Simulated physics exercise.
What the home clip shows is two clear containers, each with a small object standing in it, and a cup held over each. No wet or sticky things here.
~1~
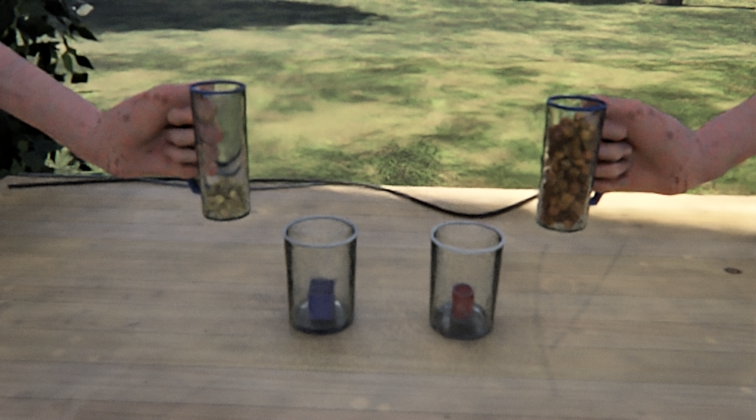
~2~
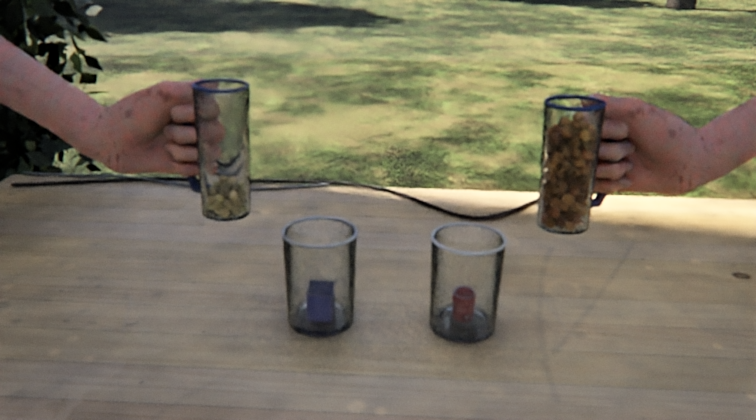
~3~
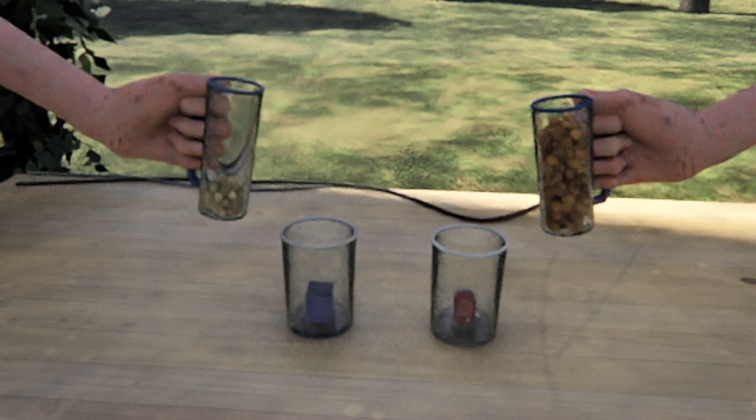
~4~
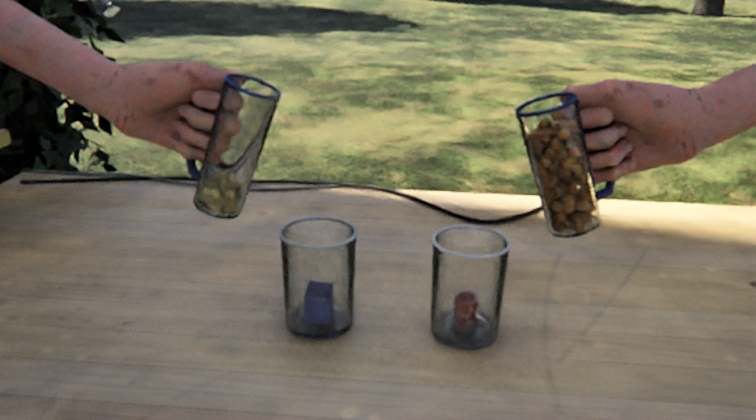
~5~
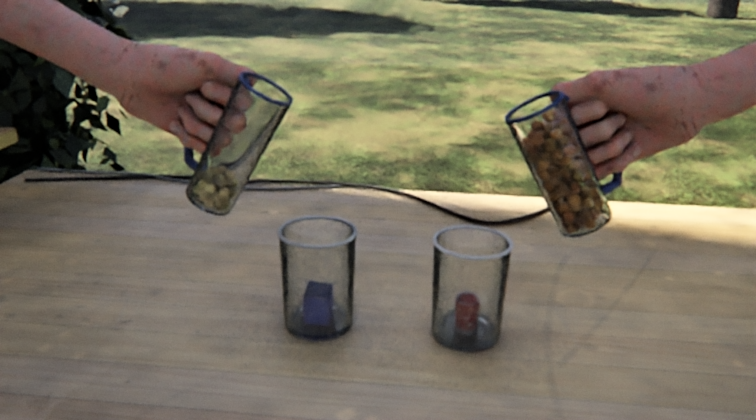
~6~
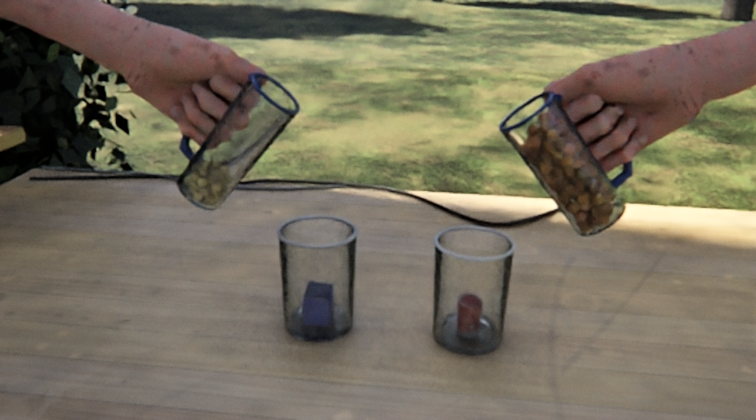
On a pale wooden table outdoors, with sunlit grass behind and dark leaves at the left, the view looks slightly down from the front, barely shifting. Two clear glasses hold a small dark blue block at left and a small red object at right. Above them, two hands tilt blue-rimmed clear mugs steadily inward, the left holding a few pale pieces, the right nearly full of brown ones.
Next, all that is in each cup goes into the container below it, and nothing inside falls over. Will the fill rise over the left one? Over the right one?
In the end the left one stays visible and the right one is swallowed up.
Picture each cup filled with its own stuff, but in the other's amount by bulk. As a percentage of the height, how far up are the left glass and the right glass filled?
Left: Roughly 60. Right: Roughly 20.
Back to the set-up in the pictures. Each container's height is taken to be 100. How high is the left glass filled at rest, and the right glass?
Left 25 %, right 60 %.
Then, 0.48 s later than the last frame, left glass empty, all of its cupful still in the cup; right glass empty, all of its cupful still in the cup.
Then, 1.00 s later than the last frame, left glass empty, all of its cupful still in the cup; right glass nearly empty, nearly all of its cupful still in the cup.
Then, 1.61 s later than the last frame, left glass nearly empty, none of its cupful still in the cup; right glass half full, none of its cupful still in the cup.
When it is over, left glass a quarter full (surface near (319, 298)), nothing beside it; right glass two thirds full (surface near (472, 279)), nothing beside it; the left thing is still showing; the right thing is covered.
